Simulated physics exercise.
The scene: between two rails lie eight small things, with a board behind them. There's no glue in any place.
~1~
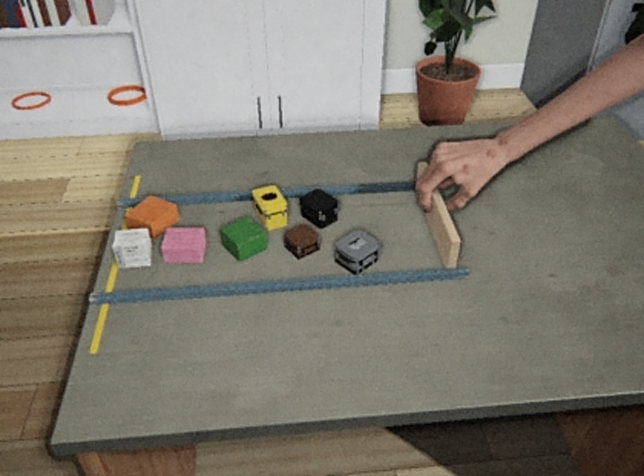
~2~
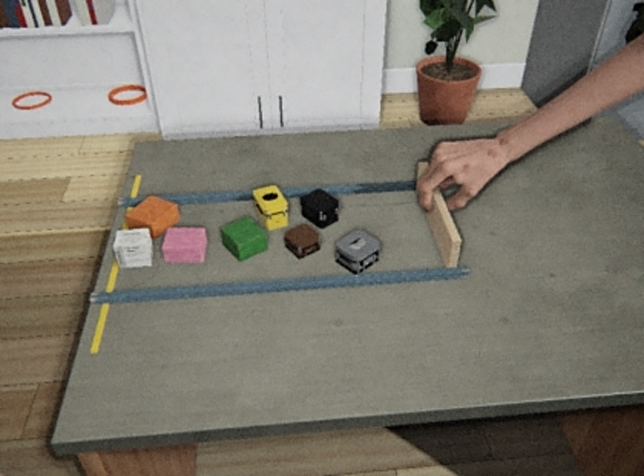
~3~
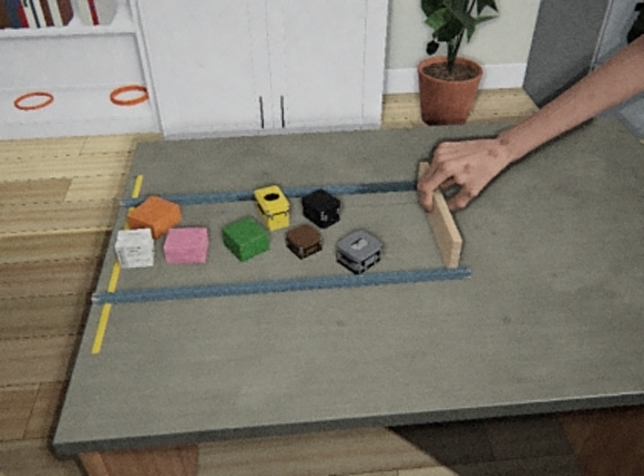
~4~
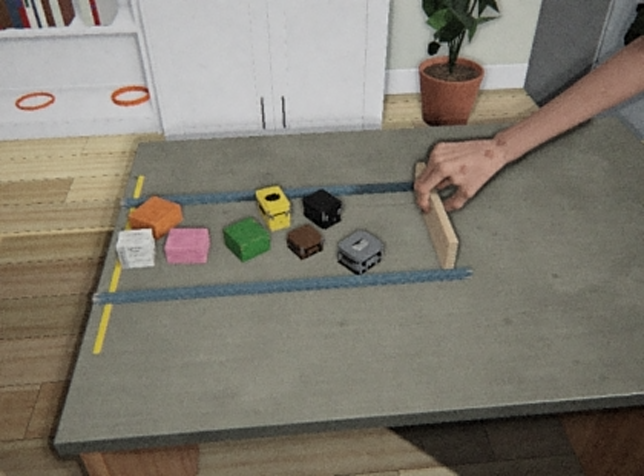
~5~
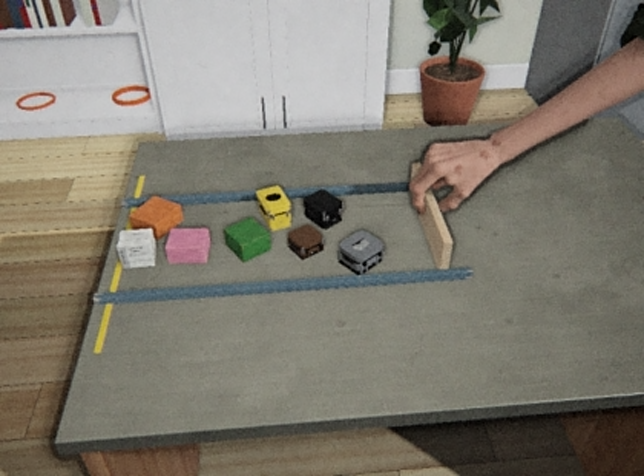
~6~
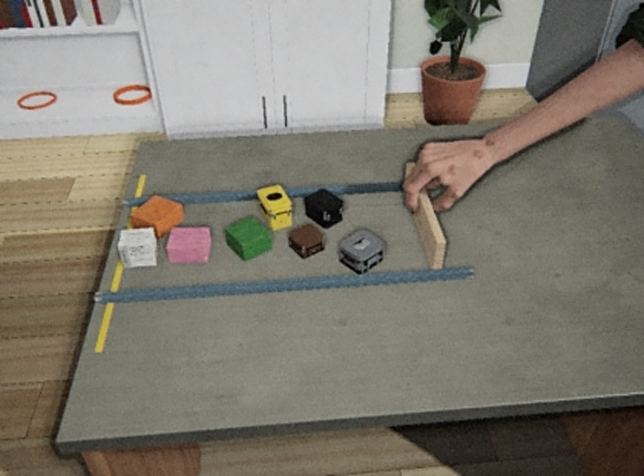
A hand reaches in from the right and holds an upright wooden board on a grey table, seen from above at an angle, with white cabinets and a potted plant behind. Between two blue rails lie orange, white and pink blocks near a yellow tape line at left, then green, yellow, brown, black and grey pieces. The hand slides the board slightly left, touching none of them, while the view drifts very slightly.
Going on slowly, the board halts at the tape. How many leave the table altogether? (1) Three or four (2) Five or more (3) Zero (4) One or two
Five or more (2).
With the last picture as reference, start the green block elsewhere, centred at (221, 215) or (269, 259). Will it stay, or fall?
Placed there, the green block ends up gone, and in the other spot it ends up gone.
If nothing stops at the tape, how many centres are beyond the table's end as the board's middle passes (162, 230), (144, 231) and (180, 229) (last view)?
Per position: 3 / 5 / 3.
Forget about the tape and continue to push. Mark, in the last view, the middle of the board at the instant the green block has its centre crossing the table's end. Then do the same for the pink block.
The middle is at (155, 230) when it's the green block, and at (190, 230) when it's the pink block.
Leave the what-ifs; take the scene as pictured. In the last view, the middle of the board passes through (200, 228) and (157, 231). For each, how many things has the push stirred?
The number moved is 8 and then 8.
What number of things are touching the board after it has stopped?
So the total is 2.
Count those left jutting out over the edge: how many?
It's 2.
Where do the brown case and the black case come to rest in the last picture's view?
Brown case at about (110, 243), black case at about (115, 217).
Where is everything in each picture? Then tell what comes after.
In the first frame, white box (133, 248); orange block (152, 217); pink block (184, 245); board (435, 213); tape (119, 249).
In the second frame, orange block (153, 217); grey case (357, 252).
In the third frame, pink block (187, 245); brown case (304, 242).
In the fourth frame, white box (137, 249); yellow case (273, 208).
In the fifth frame, orange block (157, 217); green block (247, 239).
In the sixth frame, white box (139, 248); orange block (158, 217); pink block (189, 245); board (423, 214); tape (125, 248).
A little later, none off yet; white box at rest near (139, 248); orange block at rest near (158, 217); pink block at rest near (189, 245).
Next, none off yet; white box at rest near (136, 248); orange block at rest near (158, 217); pink block shifted a little near (173, 245).
Later still, one off so far; white box fallen; orange block tilted a little near (105, 222); pink block tilted well over near (91, 255).
When it is over, the number that fall off is five or more; down, grey case, yellow case, green block, pink block, orange block and white box.
